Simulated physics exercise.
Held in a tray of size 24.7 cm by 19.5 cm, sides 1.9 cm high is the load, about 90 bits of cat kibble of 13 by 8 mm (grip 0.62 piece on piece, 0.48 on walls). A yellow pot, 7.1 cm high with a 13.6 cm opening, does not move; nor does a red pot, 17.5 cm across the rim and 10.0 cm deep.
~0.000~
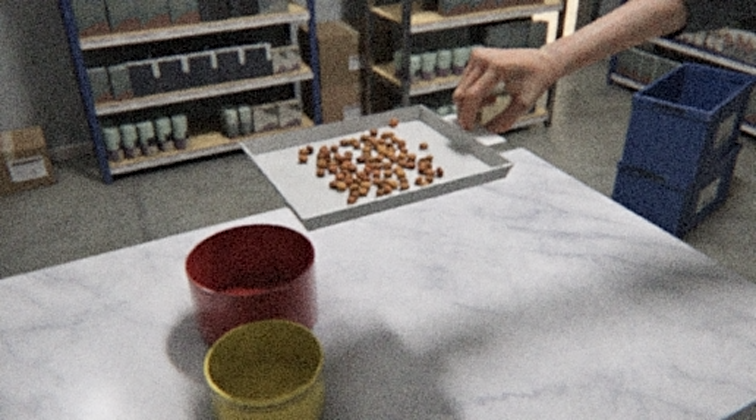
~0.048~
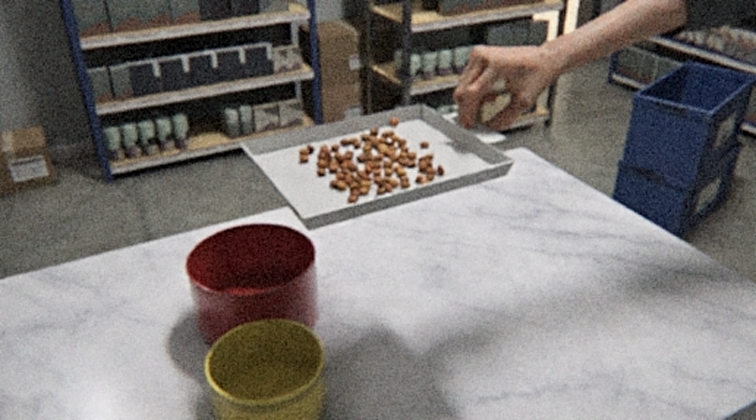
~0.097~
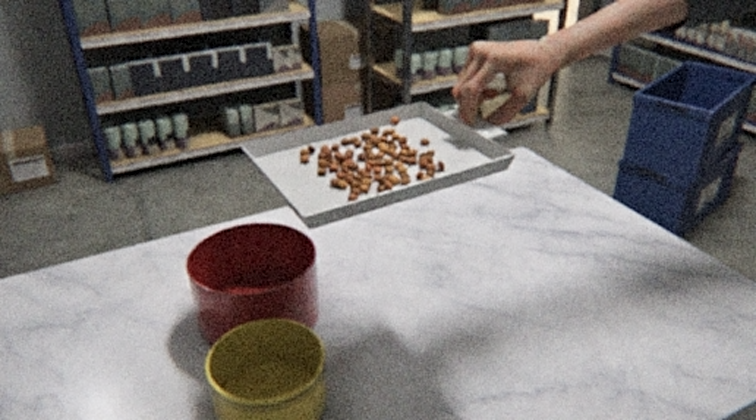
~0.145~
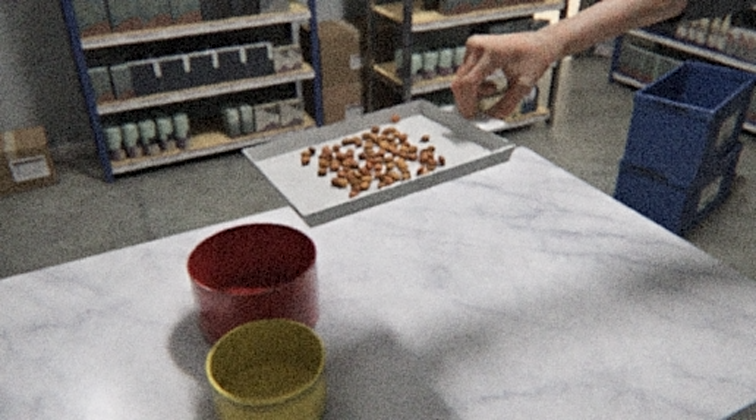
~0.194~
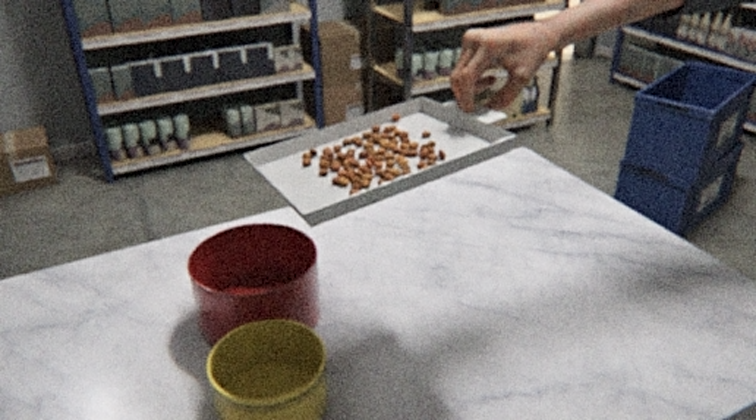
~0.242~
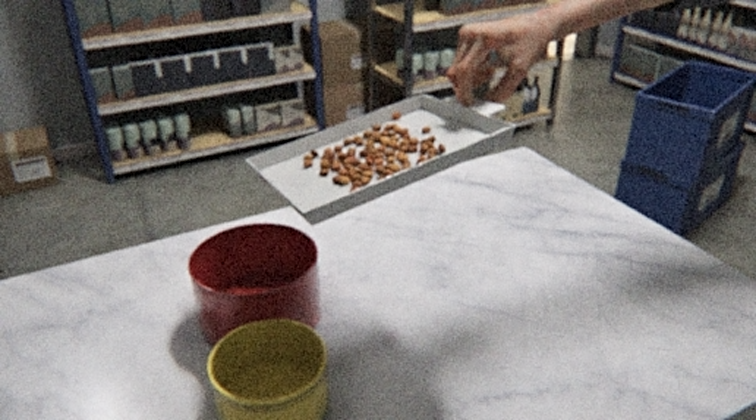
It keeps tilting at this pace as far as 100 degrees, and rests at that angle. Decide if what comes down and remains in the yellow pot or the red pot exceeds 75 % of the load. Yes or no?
No.
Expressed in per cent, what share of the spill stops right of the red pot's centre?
Share of spill: Approx. 100 %.
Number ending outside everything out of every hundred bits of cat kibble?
55%, roughly.
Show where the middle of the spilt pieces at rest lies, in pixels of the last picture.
I'd say roughly (339, 337).
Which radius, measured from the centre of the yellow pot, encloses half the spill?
Roughly 14 centimetres.
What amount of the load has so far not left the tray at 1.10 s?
I'd put it at roughly 75 in a hundred.
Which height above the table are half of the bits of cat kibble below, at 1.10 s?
Around 20 cm.
Then, at 0.71 s, tilt 43 degrees; tray 100 %; middle of all pieces on or above the table near (341, 153).
After 1.10 s, tilt 68 degrees; tray 75 %, red pot 25 %; middle of all pieces on or above the table near (302, 222).
Then, at 1.45 s, tilt 91 degrees; tray 30 %, red pot 40 %, in the air 30 %; middle of all pieces on or above the table near (297, 268).
After 1.80 s, tilt 100 degrees; outside 55 %, red pot 45 %; middle of all pieces on or above the table near (305, 322).
In the end, at 2.6 s, outside 55 %, red pot 45 %.
